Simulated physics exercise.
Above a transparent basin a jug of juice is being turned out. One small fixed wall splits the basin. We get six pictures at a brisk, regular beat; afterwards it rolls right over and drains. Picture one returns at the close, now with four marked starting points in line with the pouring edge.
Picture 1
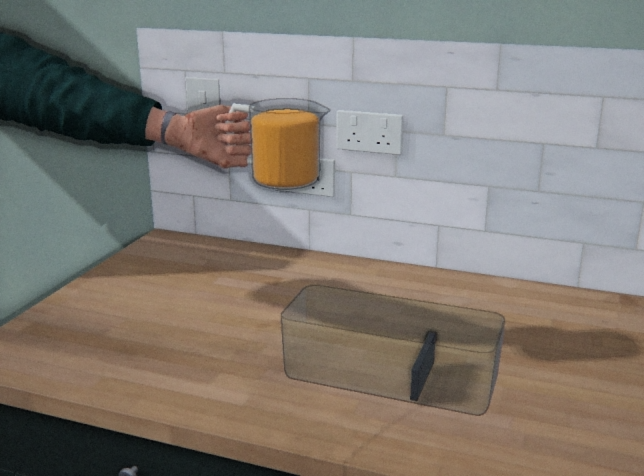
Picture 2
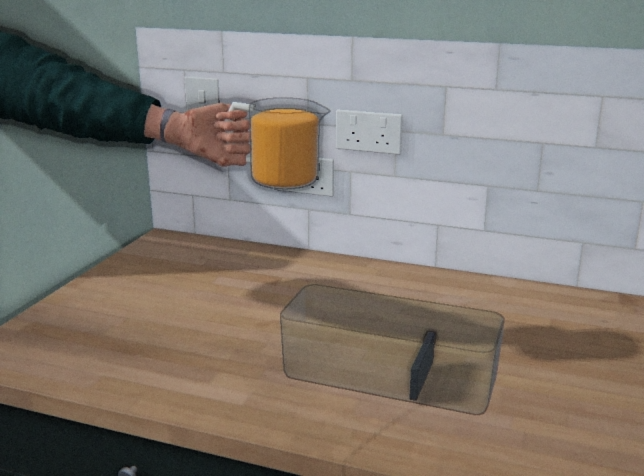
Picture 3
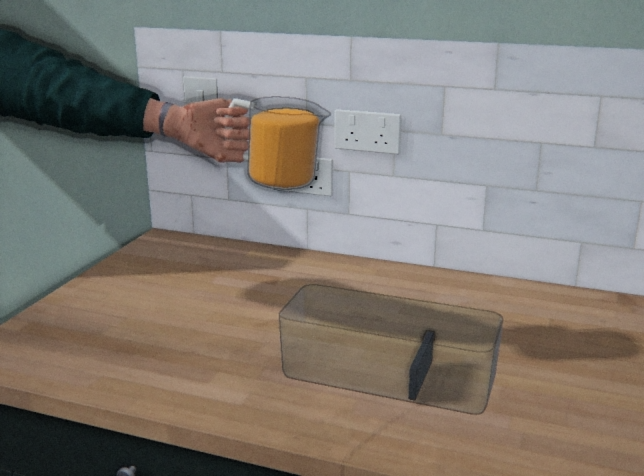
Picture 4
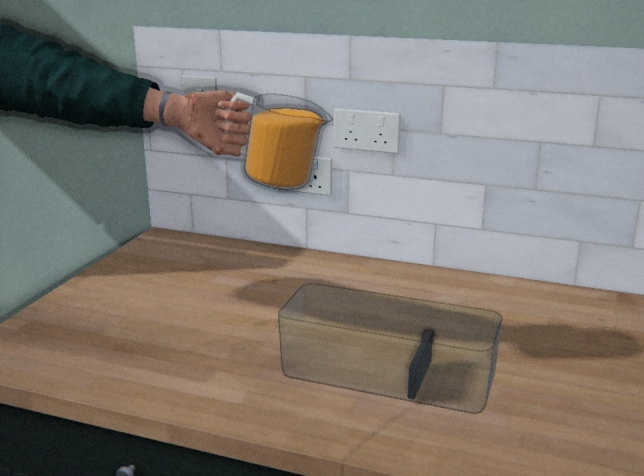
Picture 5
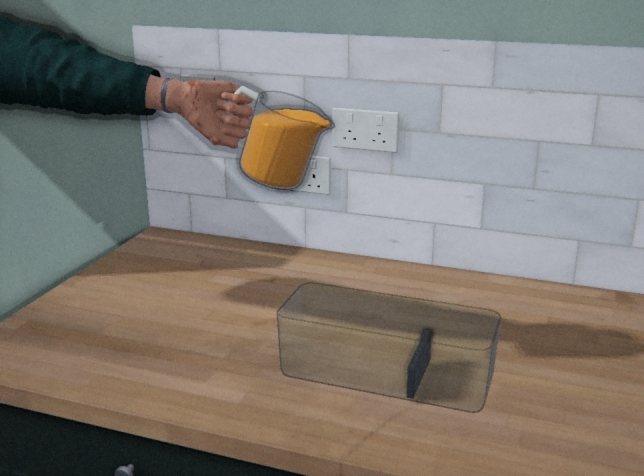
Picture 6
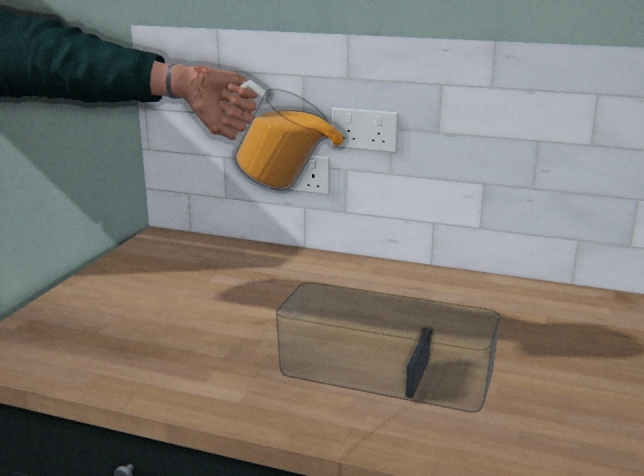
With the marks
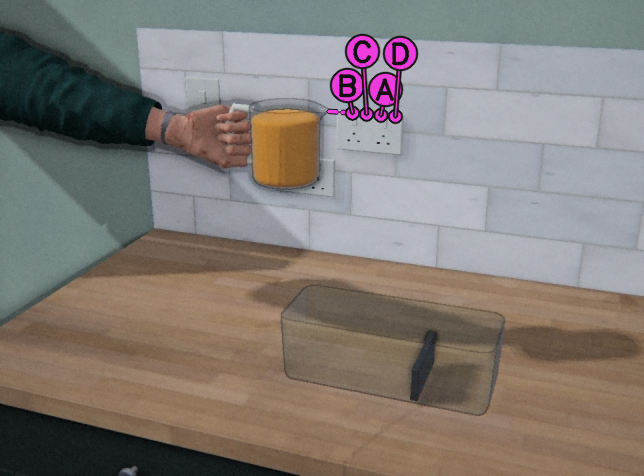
Hand tilting a jug of orange juice rightward above a clear basin on a wooden counter, juice beginning to leave the lip.
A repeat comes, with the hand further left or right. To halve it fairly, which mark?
C works best here.
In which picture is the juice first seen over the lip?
In picture 6.
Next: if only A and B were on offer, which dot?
Dot A.
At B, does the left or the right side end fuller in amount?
The left one.
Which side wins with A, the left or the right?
More ends on the right.
In magenta, A at (380, 115); B at (352, 113); C at (366, 114); D at (395, 116).
If A is chosen, about 28 % ends left of the wall and 69 % right of it; 3 % is lost outside.
If B is chosen, about 81 % ends left of the wall and 11 % right of it; 8 % is lost outside.
If C is chosen, about 51 % ends left of the wall and 46 % right of it; 4 % is lost outside.
If D is chosen, about 15 % ends left of the wall and 81 % right of it; 3 % is lost outside.
